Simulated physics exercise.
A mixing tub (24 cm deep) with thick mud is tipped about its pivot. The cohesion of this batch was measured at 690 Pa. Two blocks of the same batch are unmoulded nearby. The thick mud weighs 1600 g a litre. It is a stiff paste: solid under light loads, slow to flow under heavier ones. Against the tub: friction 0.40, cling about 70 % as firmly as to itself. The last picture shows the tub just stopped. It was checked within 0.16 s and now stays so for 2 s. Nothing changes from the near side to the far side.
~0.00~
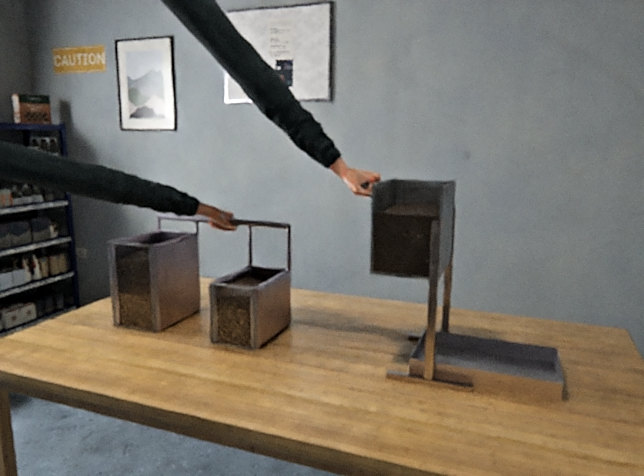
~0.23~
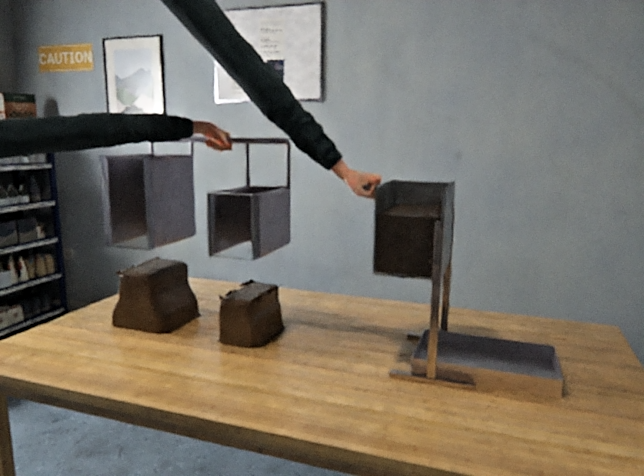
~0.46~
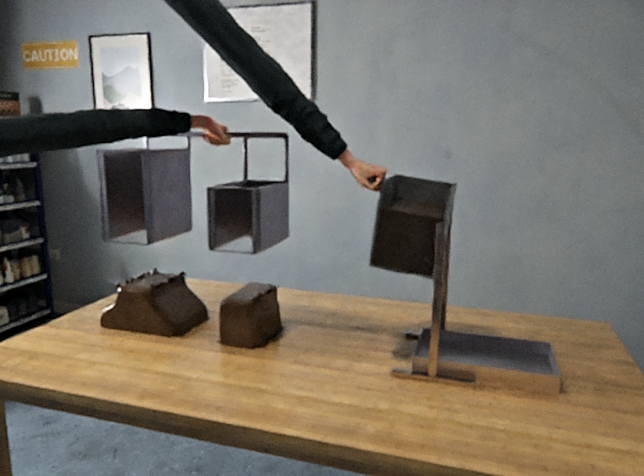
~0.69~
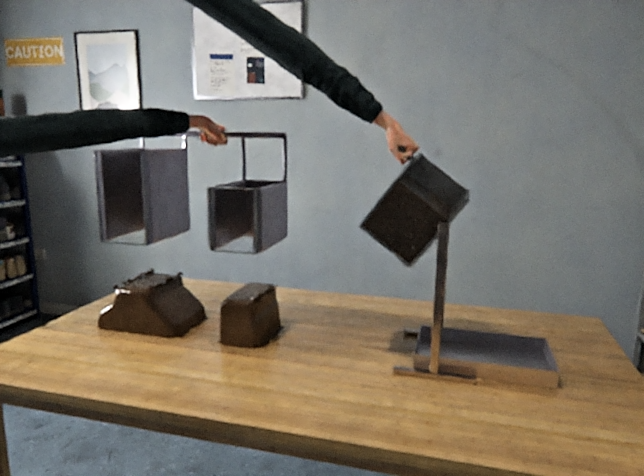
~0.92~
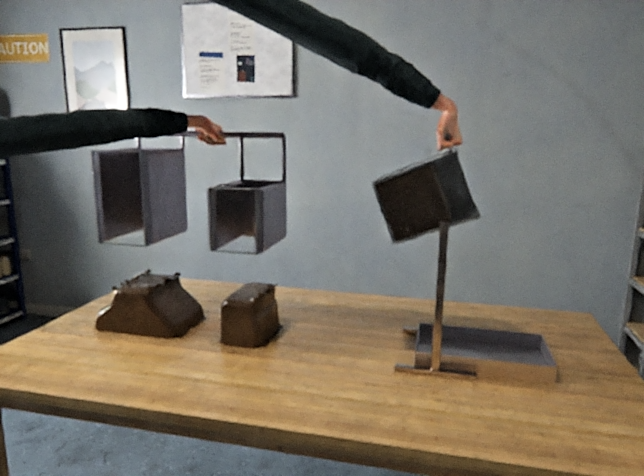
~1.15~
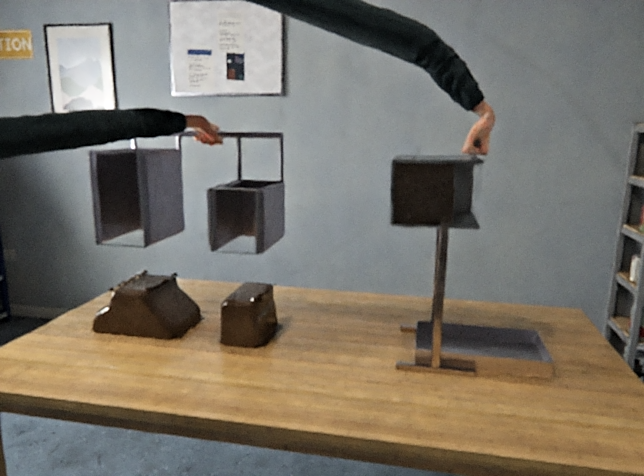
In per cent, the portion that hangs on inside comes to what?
The portion that hangs on inside is near 100 %.
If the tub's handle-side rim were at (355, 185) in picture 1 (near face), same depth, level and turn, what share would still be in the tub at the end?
It would be near 80 %.
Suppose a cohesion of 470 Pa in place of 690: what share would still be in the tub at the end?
In that case some 90 per cent.
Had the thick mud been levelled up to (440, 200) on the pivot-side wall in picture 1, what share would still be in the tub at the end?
In that case some 100 per cent.
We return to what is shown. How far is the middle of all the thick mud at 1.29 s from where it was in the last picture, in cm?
Some 0 cm.
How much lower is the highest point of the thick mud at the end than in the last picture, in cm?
Roughly 0 cm.
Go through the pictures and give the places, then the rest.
Handle-side rim at (375, 186), tilt 0 degrees; top of the thick mud at (384, 213); blocks stand 26 cm, 17 cm (left to right), in the first picture.
Handle-side rim at (378, 187), tilt 0 degrees; top of the thick mud at (387, 214); blocks stand 21 cm, 16 cm (left to right), in the second picture.
Handle-side rim at (385, 181), tilt 7 degrees; top of the thick mud at (386, 208); blocks stand 17 cm, 16 cm (left to right), in the third picture.
Handle-side rim at (416, 159), tilt 36 degrees; top of the thick mud at (402, 183); blocks stand 17 cm, 16 cm (left to right), in the fourth picture.
Handle-side rim at (458, 155), tilt 68 degrees; top of the thick mud at (432, 166); blocks stand 17 cm, 16 cm (left to right), in the fifth picture.
Handle-side rim at (483, 164), tilt 88 degrees; top of the thick mud at (449, 165); blocks stand 17 cm, 16 cm (left to right), in the sixth picture.
After 1.29 s, the tub is at 88 degrees and holds 100 %.
After 1.46 s, the tub is at 88 degrees and holds 100 %.
After 1.63 s, the tub is at 88 degrees and holds 100 %.
After 1.80 s, the tub is at 88 degrees and holds 100 %.
After 3.15 s, at the end, the tub is at 88 degrees and holds 100 %.
